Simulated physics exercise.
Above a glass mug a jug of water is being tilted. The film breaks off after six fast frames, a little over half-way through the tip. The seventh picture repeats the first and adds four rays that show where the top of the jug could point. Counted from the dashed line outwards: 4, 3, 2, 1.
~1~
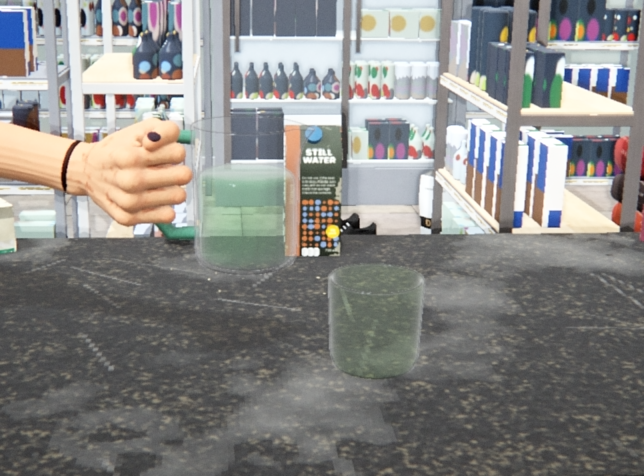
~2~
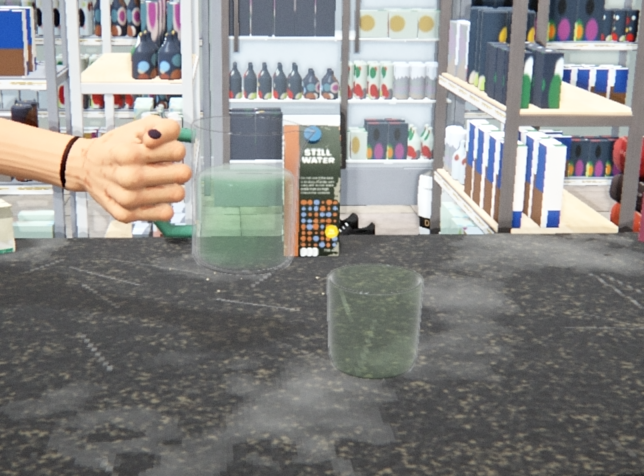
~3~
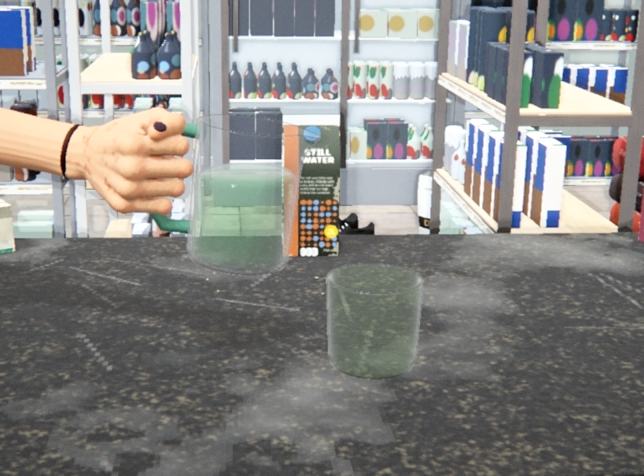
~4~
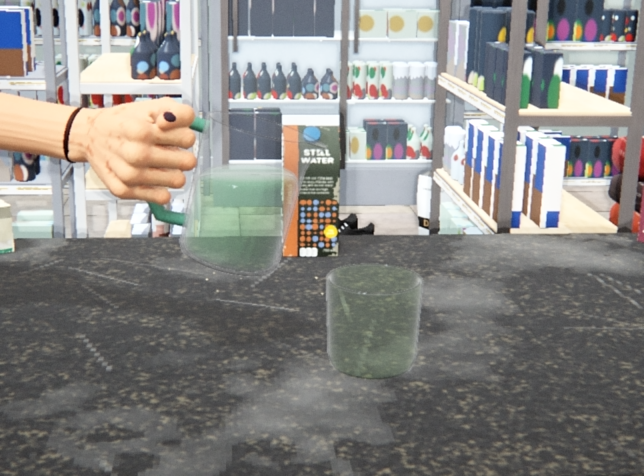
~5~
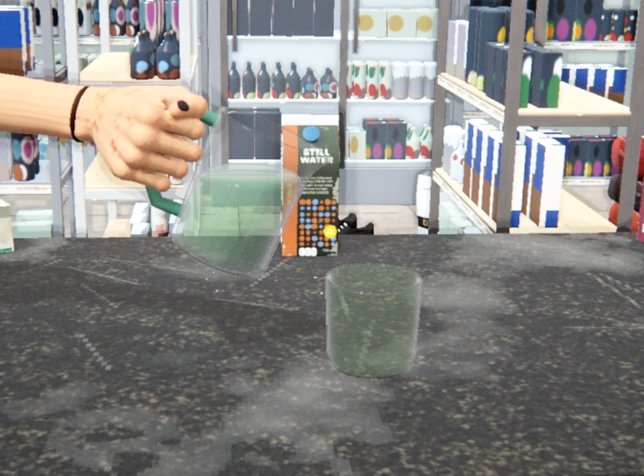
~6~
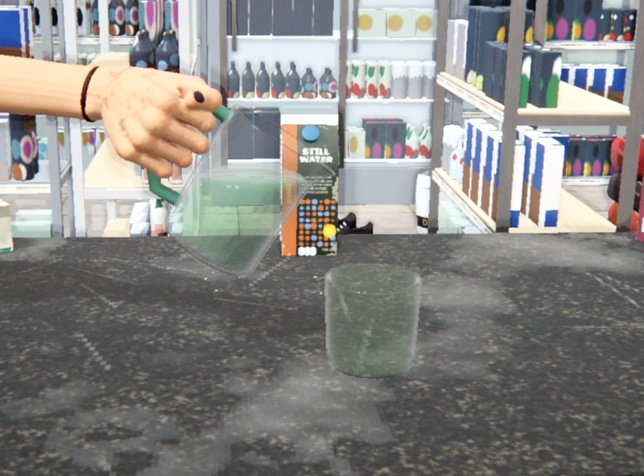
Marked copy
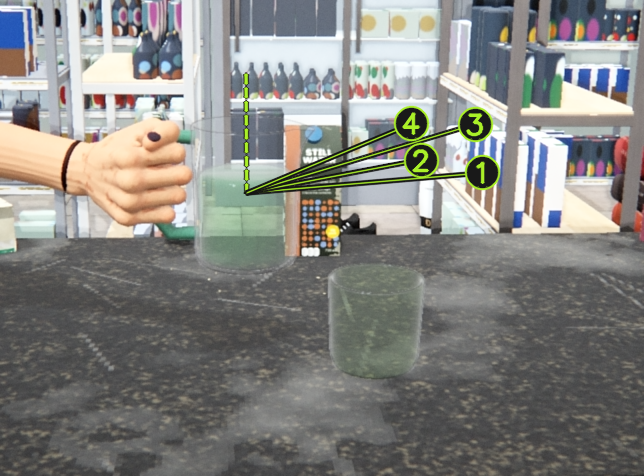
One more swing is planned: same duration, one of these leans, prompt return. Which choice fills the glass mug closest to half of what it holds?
3 is best.
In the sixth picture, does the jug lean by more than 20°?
Yes.
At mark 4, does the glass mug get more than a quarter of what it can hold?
Yes.
On the marked copy, 1 at (465, 174); 2 at (404, 162); 3 at (459, 128); 4 at (395, 130).
Choosing 1, the glass mug ends with about 74 % of what it can hold; 4 % of the water is spilt.
Choosing 2, the glass mug ends with about 63 % of what it can hold.
Choosing 3, the glass mug ends with about 49 % of what it can hold.
Choosing 4, the glass mug ends with about 36 % of what it can hold.
